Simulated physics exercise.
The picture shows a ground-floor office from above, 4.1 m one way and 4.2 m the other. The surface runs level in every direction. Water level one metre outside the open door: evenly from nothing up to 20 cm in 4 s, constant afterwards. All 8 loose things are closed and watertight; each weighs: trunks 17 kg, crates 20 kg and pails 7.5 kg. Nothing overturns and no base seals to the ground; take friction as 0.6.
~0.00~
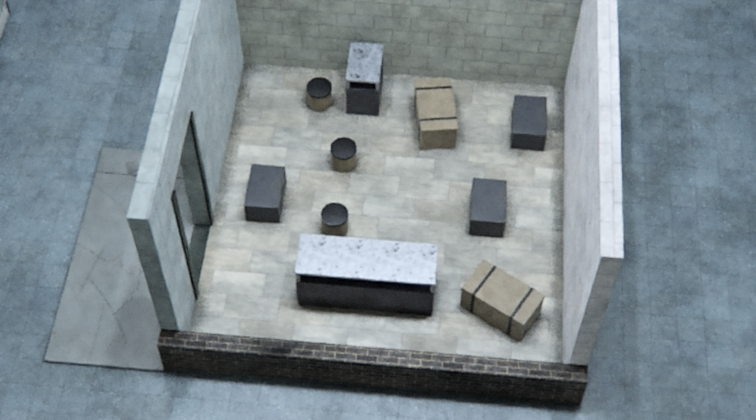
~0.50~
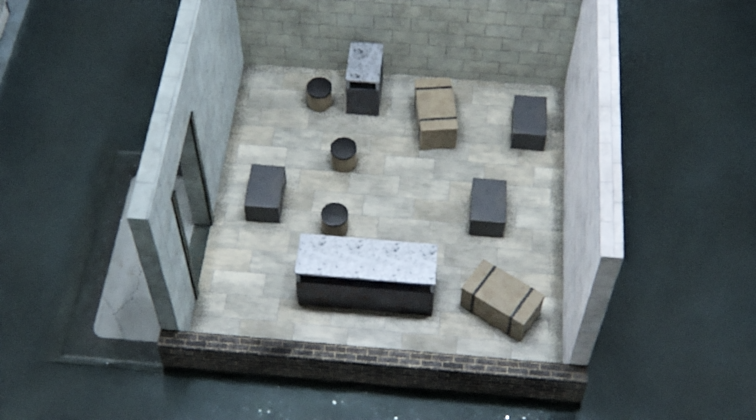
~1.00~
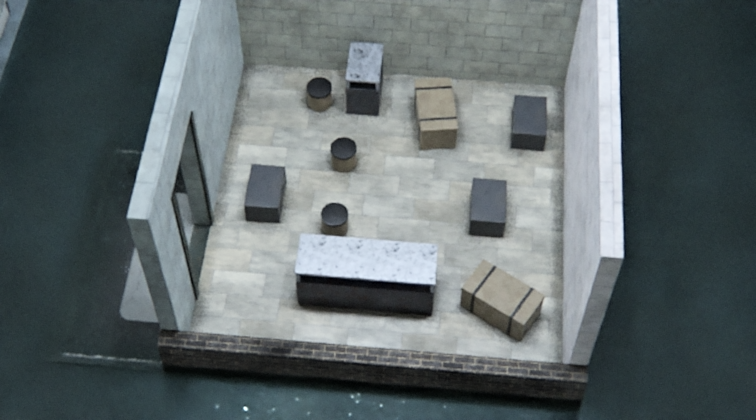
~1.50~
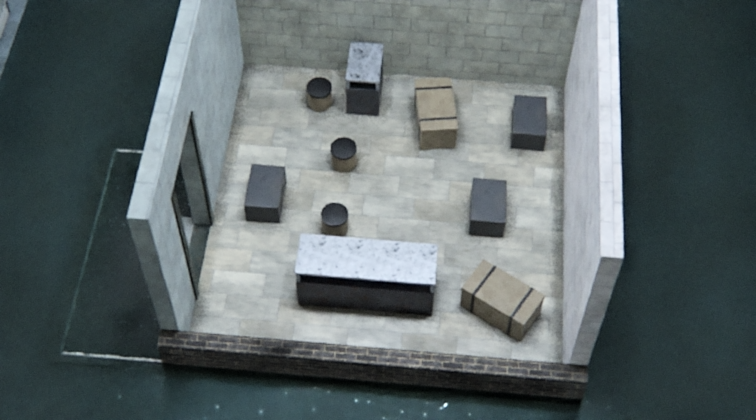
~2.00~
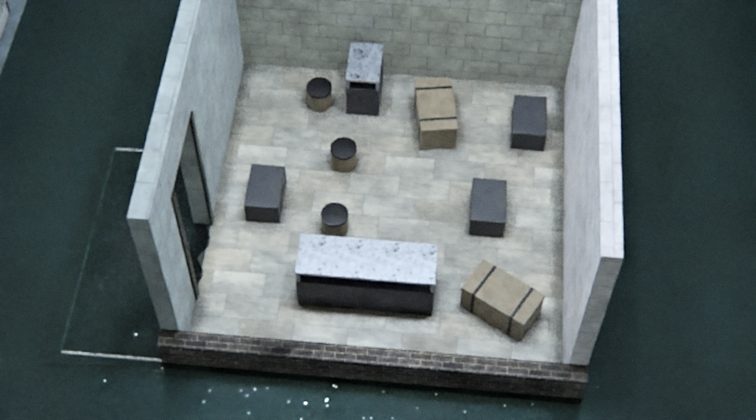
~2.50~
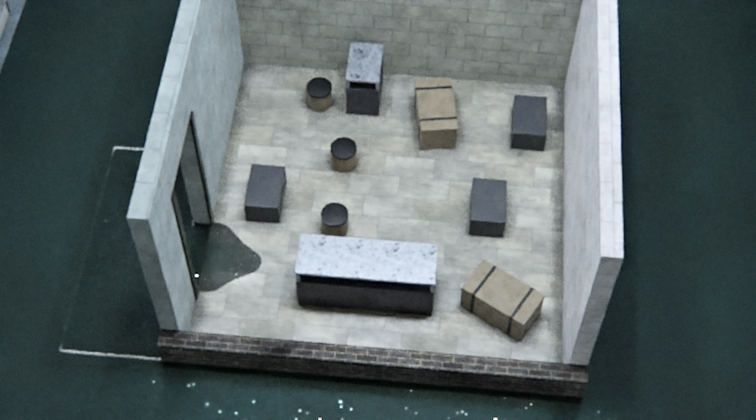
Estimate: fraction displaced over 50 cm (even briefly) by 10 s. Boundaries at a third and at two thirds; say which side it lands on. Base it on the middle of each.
Lower band.
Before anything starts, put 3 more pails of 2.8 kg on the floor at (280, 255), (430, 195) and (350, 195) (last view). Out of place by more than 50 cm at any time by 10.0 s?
In turn: Beyond the mark, within the mark, beyond the mark.
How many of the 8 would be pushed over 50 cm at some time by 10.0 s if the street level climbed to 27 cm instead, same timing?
With that change, 3 of them.
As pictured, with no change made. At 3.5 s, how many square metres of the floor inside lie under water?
Close to 2.0 m2, I'd say.
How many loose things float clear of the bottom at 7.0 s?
I get 0.
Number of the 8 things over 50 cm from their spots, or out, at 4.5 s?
By that time the total stands at 0.
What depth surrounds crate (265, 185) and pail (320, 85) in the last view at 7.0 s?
Some 3 cm at the first, some 1 cm at the second.
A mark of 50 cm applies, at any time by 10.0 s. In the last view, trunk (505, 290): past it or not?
I'd say farther.
After 3.5 s 0 of 8 are over 50 cm from their spots; 0 afloat.
After 4.5 s 0 of 8 are over 50 cm from their spots; 0 afloat.
After 7.0 s 0 of 8 are over 50 cm from their spots; 0 afloat.
After 10.0 s 2 of 8 are over 50 cm from their spots, and 2 have been at some point; 1 afloat.
